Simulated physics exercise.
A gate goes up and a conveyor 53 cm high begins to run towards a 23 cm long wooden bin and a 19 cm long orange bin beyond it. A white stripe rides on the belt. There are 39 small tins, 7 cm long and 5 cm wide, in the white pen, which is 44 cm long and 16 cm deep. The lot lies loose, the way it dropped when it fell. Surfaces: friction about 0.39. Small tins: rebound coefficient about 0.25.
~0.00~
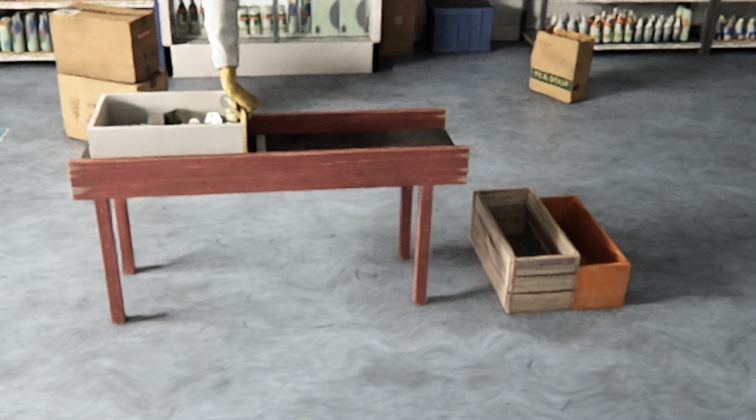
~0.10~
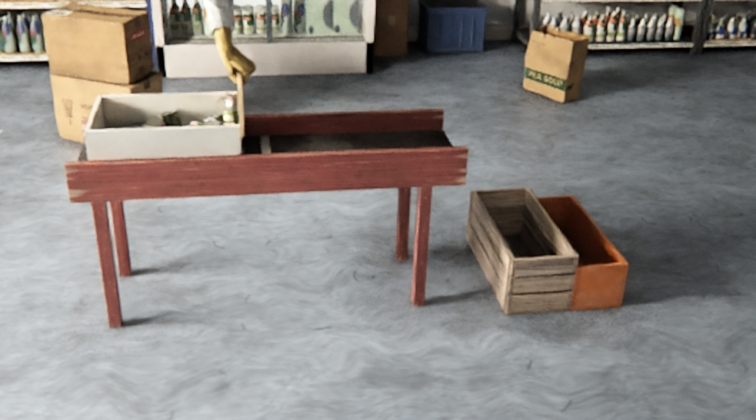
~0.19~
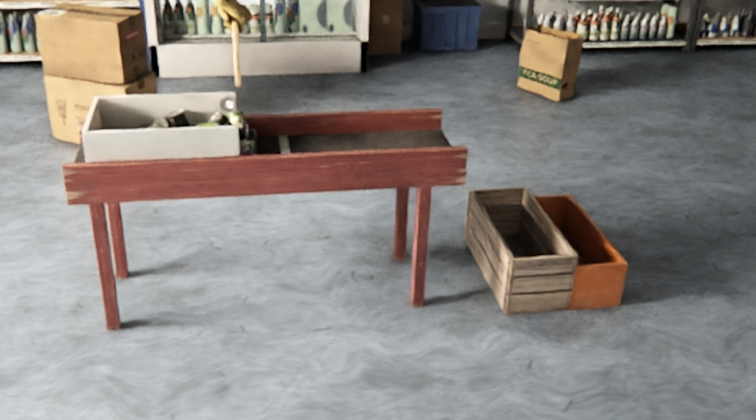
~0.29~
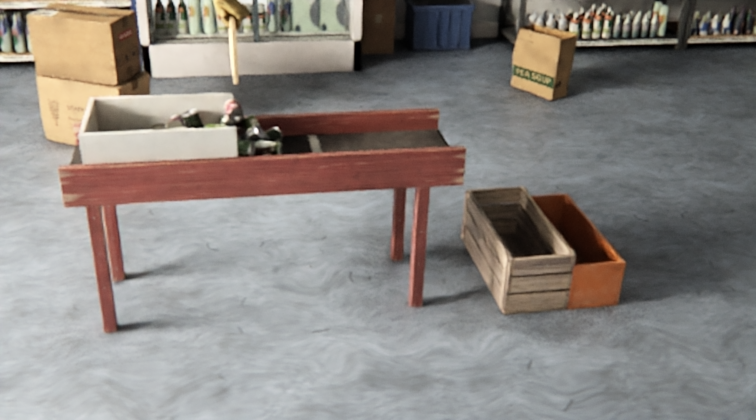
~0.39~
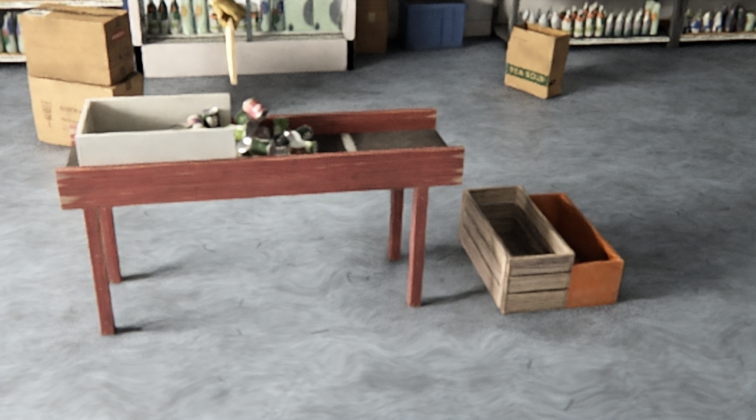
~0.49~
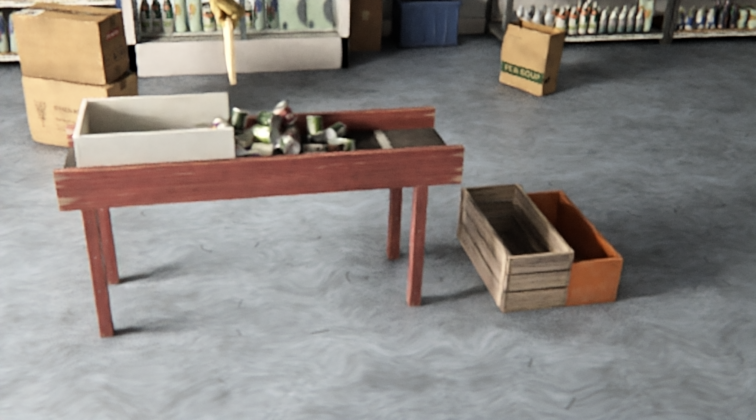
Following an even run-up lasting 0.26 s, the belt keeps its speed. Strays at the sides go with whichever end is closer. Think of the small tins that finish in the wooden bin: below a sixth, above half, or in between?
Looks like the bulk of the load winds up in the wooden bin.
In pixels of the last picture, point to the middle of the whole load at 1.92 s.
I'd put the middle close to (509, 254) in the last view.
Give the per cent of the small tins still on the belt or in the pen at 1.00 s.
Near 50 in a hundred.
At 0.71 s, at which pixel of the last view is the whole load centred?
About (341, 142).
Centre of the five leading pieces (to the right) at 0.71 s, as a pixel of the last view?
Somewhere near pixel (419, 141) of the last view.
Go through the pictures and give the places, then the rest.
In the first frame (we follow the rim corner now nearest the camera; the camera moves round a little), white pen at (92, 128); wooden bin at (517, 258); belt has run 0 cm; nothing out yet.
White pen at (89, 131); belt has run 2 cm, in the second frame.
White pen at (87, 132); belt has run 9 cm; 3 out, the lowest tin at (245, 149), in the third frame.
White pen at (83, 134); belt has run 20 cm; 9 out, in the fourth frame.
White pen at (80, 136); belt has run 33 cm; 18 out, in the fifth frame.
White pen at (79, 136); wooden bin at (512, 257); belt has run 45 cm; 26 out, the lowest tin at (315, 152), in the sixth frame.
After 0.71 s, 39 on the belt.
After 1.00 s, 20 on the belt and 19 in the air.
After 1.40 s, 31 in the wooden bin, 2 in the orange bin and 6 in the air.
Final count (at 1.92 s), 36 in the wooden bin, 2 in the orange bin and 1 on the ground beyond the orange bin. Asked share, 36 of 39, 92 per cent.
